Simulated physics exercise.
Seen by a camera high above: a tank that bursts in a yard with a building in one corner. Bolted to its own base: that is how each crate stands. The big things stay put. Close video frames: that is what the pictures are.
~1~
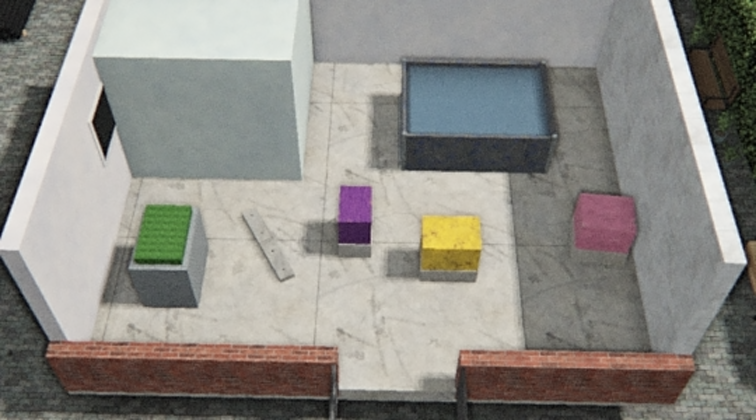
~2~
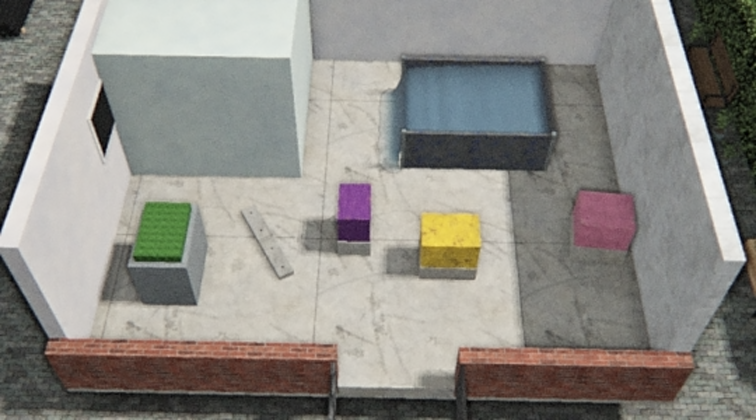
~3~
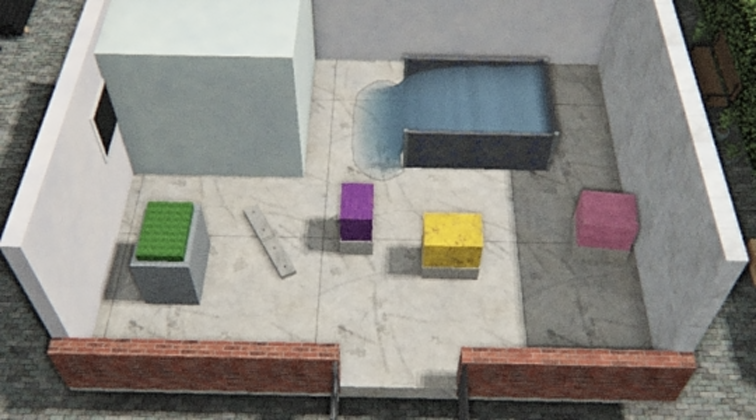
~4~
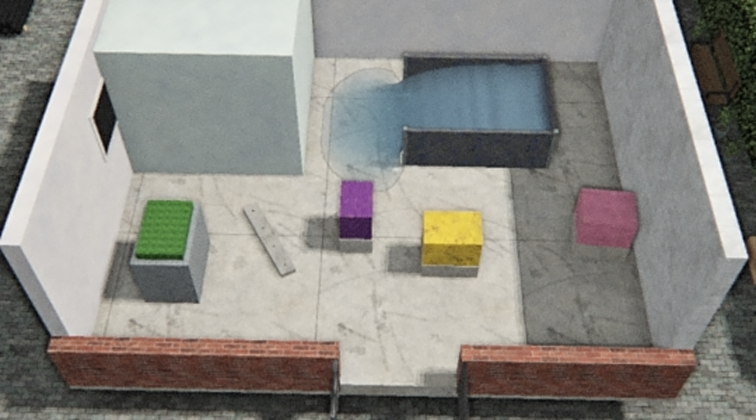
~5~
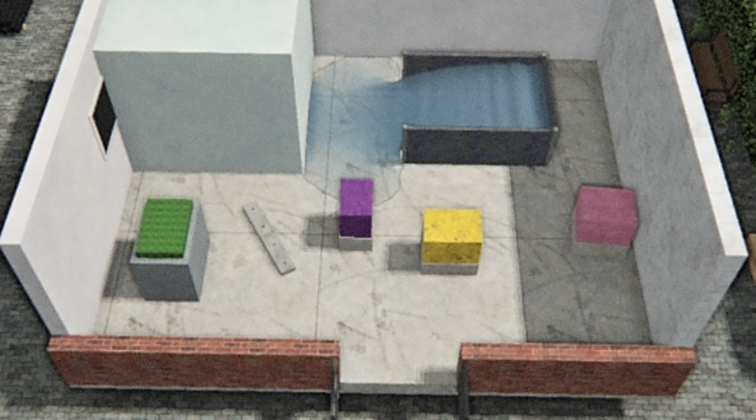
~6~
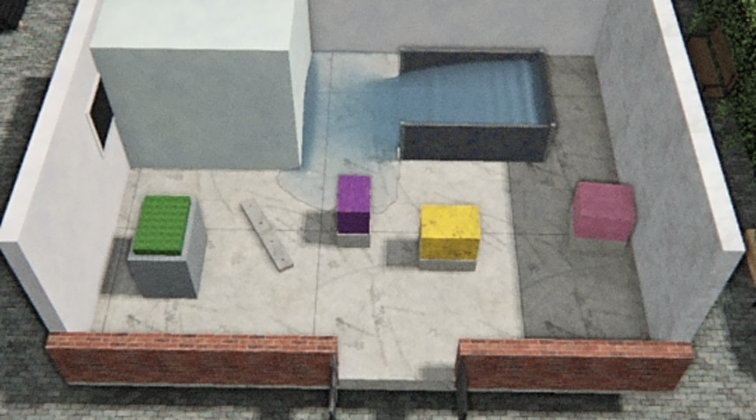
To begin with, still water fills a dark tank at the back of a walled yard, with a pale building and several coloured crates around. Water then pours from the tank's left side, spreads across the paving to the building, and runs forward around the purple crate.
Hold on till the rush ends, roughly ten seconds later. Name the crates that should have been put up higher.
In the end I expect the pink crate to never get touched; I expect the purple crate to never get touched; I expect the yellow crate to never get touched.
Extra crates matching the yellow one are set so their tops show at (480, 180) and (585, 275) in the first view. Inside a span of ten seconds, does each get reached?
Result, in sequence: Is missed, is missed.
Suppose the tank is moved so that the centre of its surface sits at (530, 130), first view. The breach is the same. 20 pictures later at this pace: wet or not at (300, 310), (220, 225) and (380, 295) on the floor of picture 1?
First drenched; next drenched; last drenched.
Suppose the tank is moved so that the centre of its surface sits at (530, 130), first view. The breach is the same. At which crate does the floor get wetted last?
Last of all, it's the one in pink.
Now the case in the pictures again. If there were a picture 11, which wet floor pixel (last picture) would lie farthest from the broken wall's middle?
Front's tip: Near (253, 254).
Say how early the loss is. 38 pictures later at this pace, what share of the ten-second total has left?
My figure: 45 percent.
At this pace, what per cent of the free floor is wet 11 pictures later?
I make it 35 per cent.
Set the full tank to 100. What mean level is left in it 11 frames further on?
Roughly 34 percent.
A moment on, water covers 20 % of the floor; the pink crate not reached, the purple crate water round its plinth, the yellow crate not reached.
Next, water covers 35 % of the floor; the pink crate not reached, the purple crate water round its plinth, the yellow crate not reached.
Then, water covers 60 % of the floor; the pink crate not reached, the purple crate water round its plinth, the yellow crate water round its plinth.
Later, water covers 90 % of the floor; the pink crate water round its plinth, the purple crate water round its plinth, the yellow crate water round its plinth.
In the end, water covers 100 % of the floor; the pink crate stayed above the water, the purple crate stayed above the water, the yellow crate stayed above the water.
